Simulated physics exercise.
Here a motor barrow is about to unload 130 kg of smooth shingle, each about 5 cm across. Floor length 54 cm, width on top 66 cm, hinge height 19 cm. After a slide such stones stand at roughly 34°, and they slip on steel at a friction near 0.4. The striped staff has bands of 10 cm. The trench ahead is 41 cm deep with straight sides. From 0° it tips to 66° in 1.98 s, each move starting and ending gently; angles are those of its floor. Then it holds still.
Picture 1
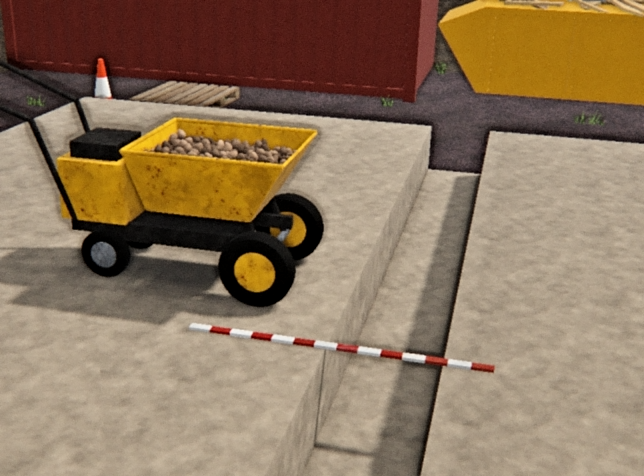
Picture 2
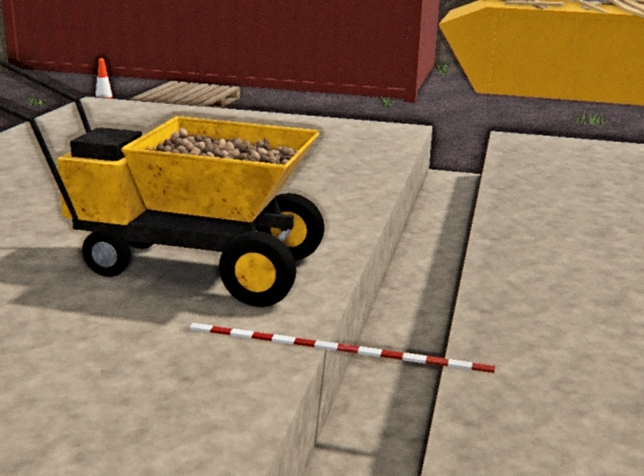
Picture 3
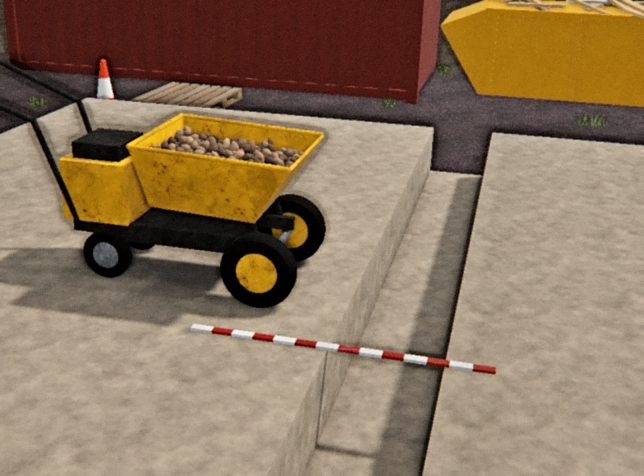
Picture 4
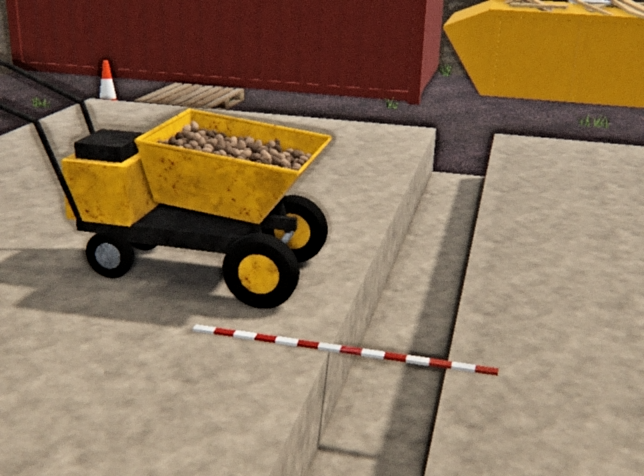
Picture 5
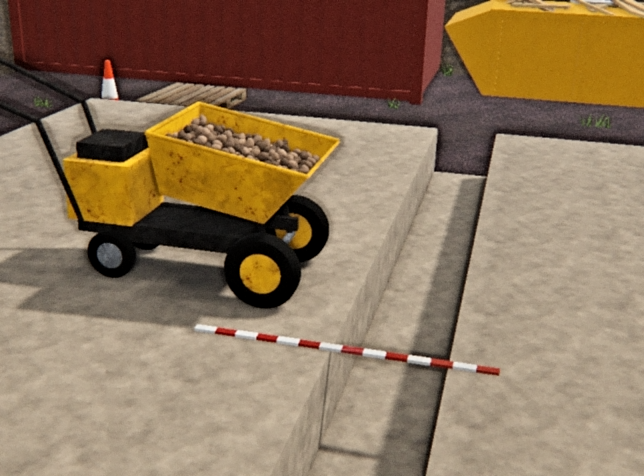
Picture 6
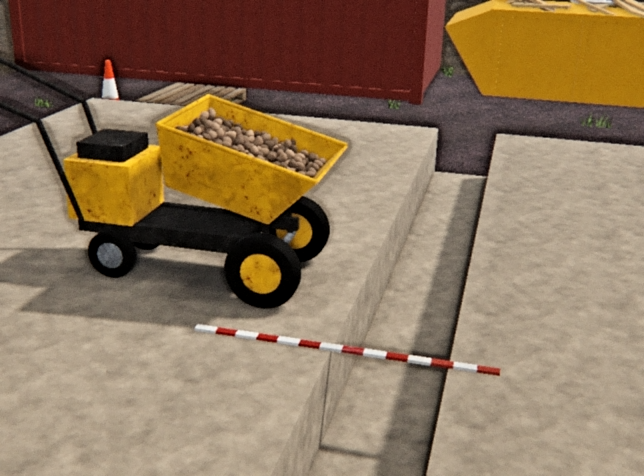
Yellow motor barrow loaded with smooth stones gradually tilting its skip forward to the right beside a straight-sided trench.
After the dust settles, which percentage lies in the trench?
Roughly 84 per cent ends in the trench.
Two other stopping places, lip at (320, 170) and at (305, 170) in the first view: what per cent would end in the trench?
First some 65, then 80 per cent.
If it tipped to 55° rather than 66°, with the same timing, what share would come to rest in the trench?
In that case some 40 per cent.
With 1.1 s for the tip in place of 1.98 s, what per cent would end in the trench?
It would be near 80 per cent.
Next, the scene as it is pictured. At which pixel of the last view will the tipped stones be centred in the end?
Near (414, 360).
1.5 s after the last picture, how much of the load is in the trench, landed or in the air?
About 35 per cent by then.
Then, 0.9 s after the last picture the floor is at 56°, 100 % in the skip; the foremost stones are at (378, 227).
Then, 1.5 s after the last picture the floor is at 66°, 63 % in the skip, 37 % in the trench; the foremost stones are at (461, 336).
Then, 1.8 s after the last picture the floor is at 66°, 43 % in the skip, 56 % in the trench; the foremost stones are at (464, 350).
Then, 3.8 s after the last picture the floor is at 66°, 16 % in the skip, 84 % in the trench; the foremost stones are at (465, 346).
